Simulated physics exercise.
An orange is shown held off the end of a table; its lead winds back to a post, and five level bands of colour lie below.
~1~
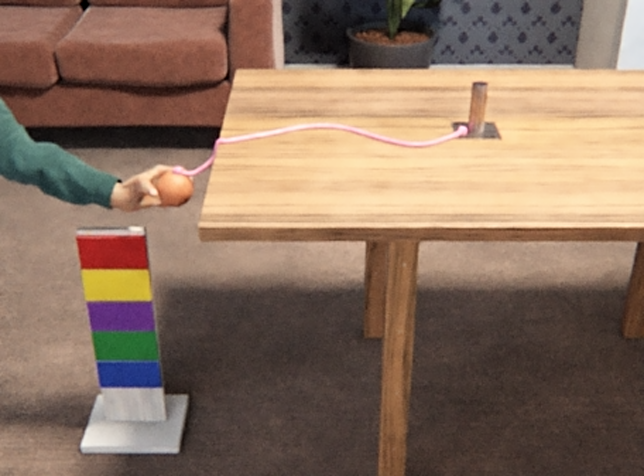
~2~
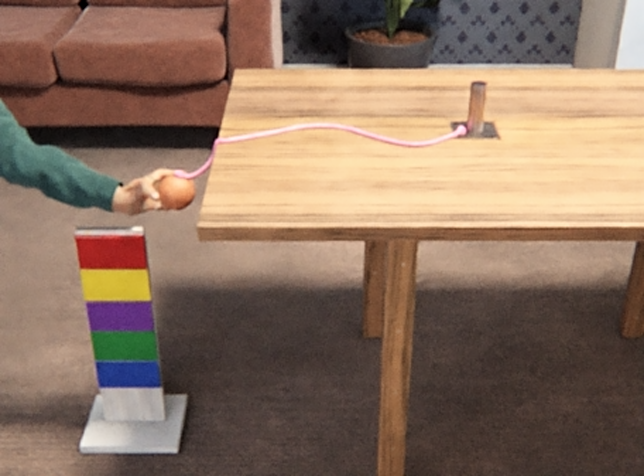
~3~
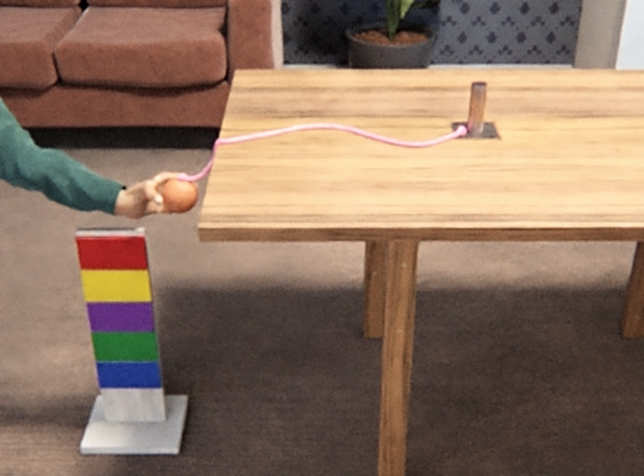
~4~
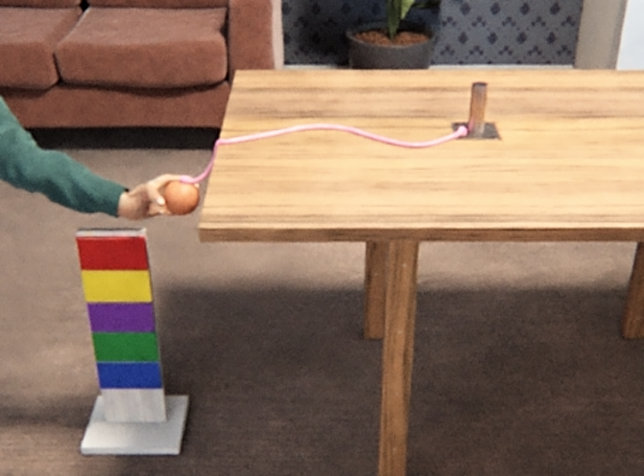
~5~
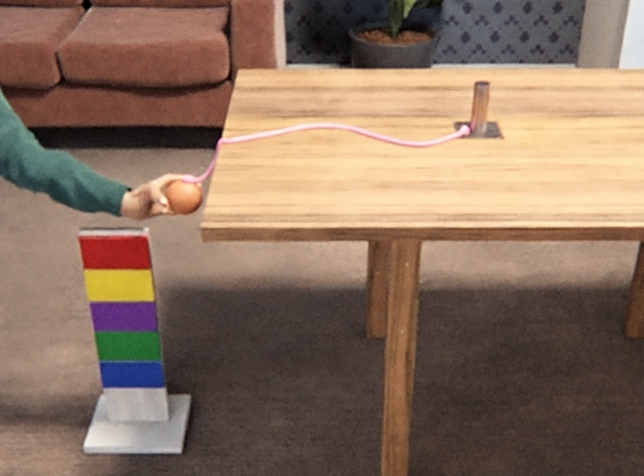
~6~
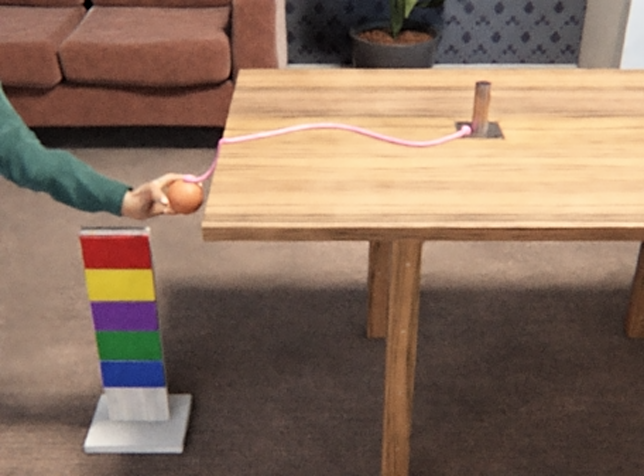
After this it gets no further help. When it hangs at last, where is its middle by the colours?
By the colours, at red.
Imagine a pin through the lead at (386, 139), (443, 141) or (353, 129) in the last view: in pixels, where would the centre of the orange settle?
Expect roughly (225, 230) for the first, (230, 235) for the second and (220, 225) for the third.
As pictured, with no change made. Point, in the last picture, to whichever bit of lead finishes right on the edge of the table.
It's the one at (255, 137).
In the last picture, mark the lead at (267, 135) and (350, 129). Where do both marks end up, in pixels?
End points: Roughly (235, 136); roughly (324, 134).
Soon after, orange near (203, 240); level with red.
Then, orange near (243, 233); level with red.
Further on, orange near (241, 239); level with red.
At rest, orange near (233, 240); level with red. At red.
